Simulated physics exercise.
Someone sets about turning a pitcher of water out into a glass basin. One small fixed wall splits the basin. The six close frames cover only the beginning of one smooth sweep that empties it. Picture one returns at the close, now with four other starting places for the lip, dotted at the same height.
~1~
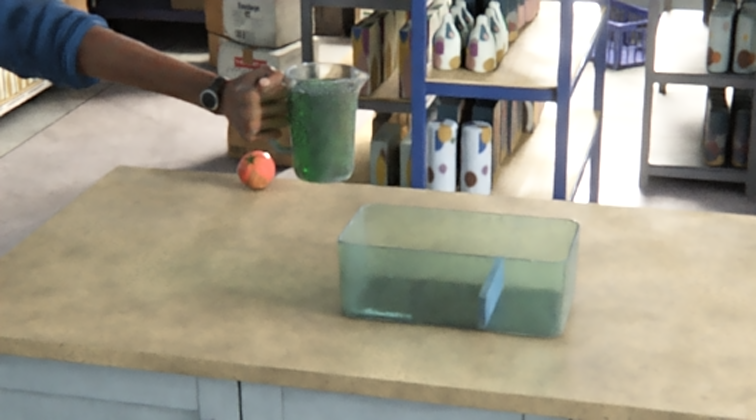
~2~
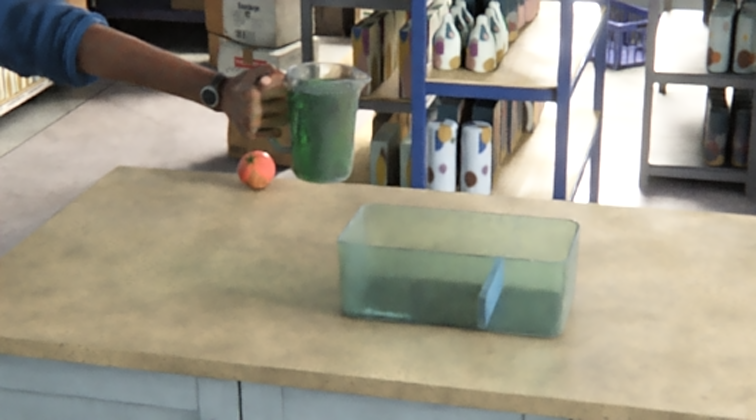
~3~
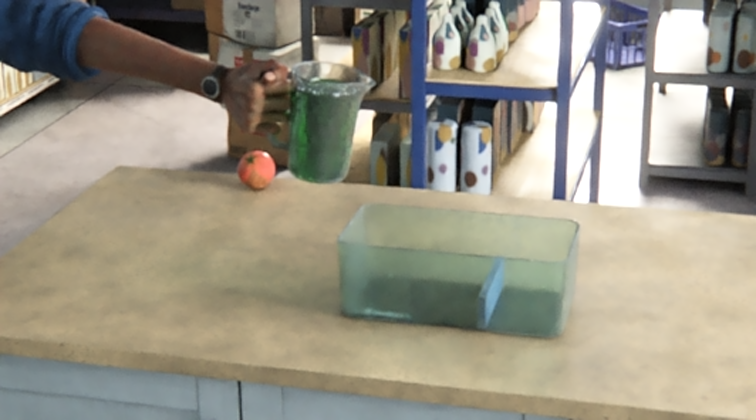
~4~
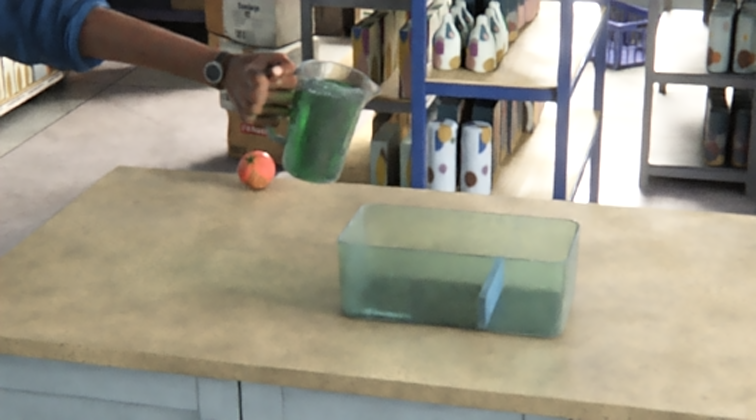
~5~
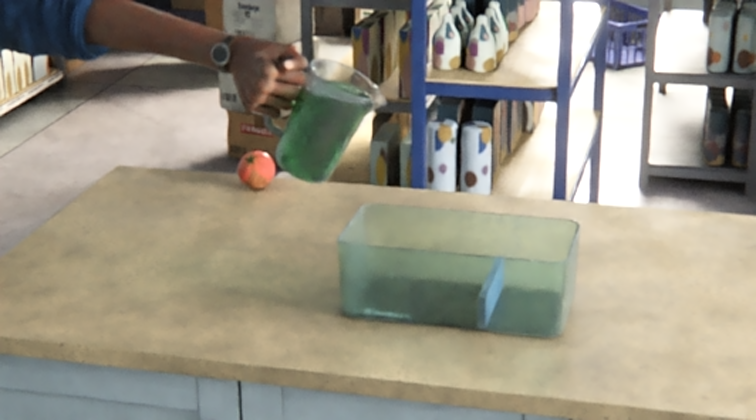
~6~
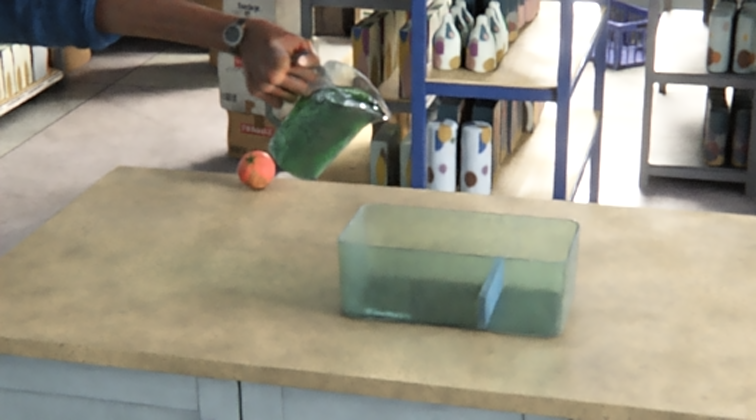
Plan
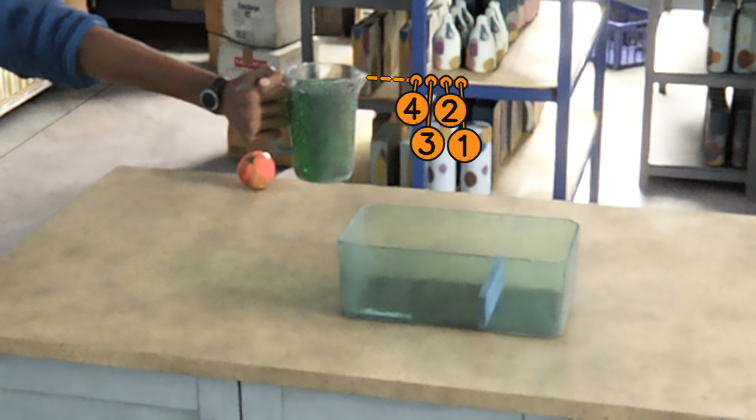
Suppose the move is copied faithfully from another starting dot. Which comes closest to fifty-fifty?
Go for 2.
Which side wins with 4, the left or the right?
More ends on the left.
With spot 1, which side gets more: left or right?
The right one.
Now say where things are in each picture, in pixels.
The first picture shows upright, lip at (368, 77); basin from (342, 313) to (564, 336); top of the wall at (492, 275); nothing has left yet.
The second picture shows upright, lip at (369, 79); nothing has left yet.
The third picture shows tipped about 7°, lip at (374, 83); nothing has left yet.
The fourth picture shows tipped about 15°, lip at (379, 92); nothing has left yet.
The fifth picture shows tipped about 26°, lip at (385, 104); nothing has left yet.
The sixth picture shows tipped about 39°, lip at (389, 118); nothing has left yet.
On the marked copy, 1 at (460, 83); 2 at (445, 82); 3 at (431, 81); 4 at (416, 80).
For spot 1, about 21 % ends left of the wall and 74 % right of it; 6 % is lost outside.
For spot 2, about 52 % ends left of the wall and 43 % right of it; 4 % is lost outside.
For spot 3, about 75 % ends left of the wall and 18 % right of it; 6 % is lost outside.
For spot 4, about 87 % ends left of the wall and 7 % right of it; 6 % is lost outside.
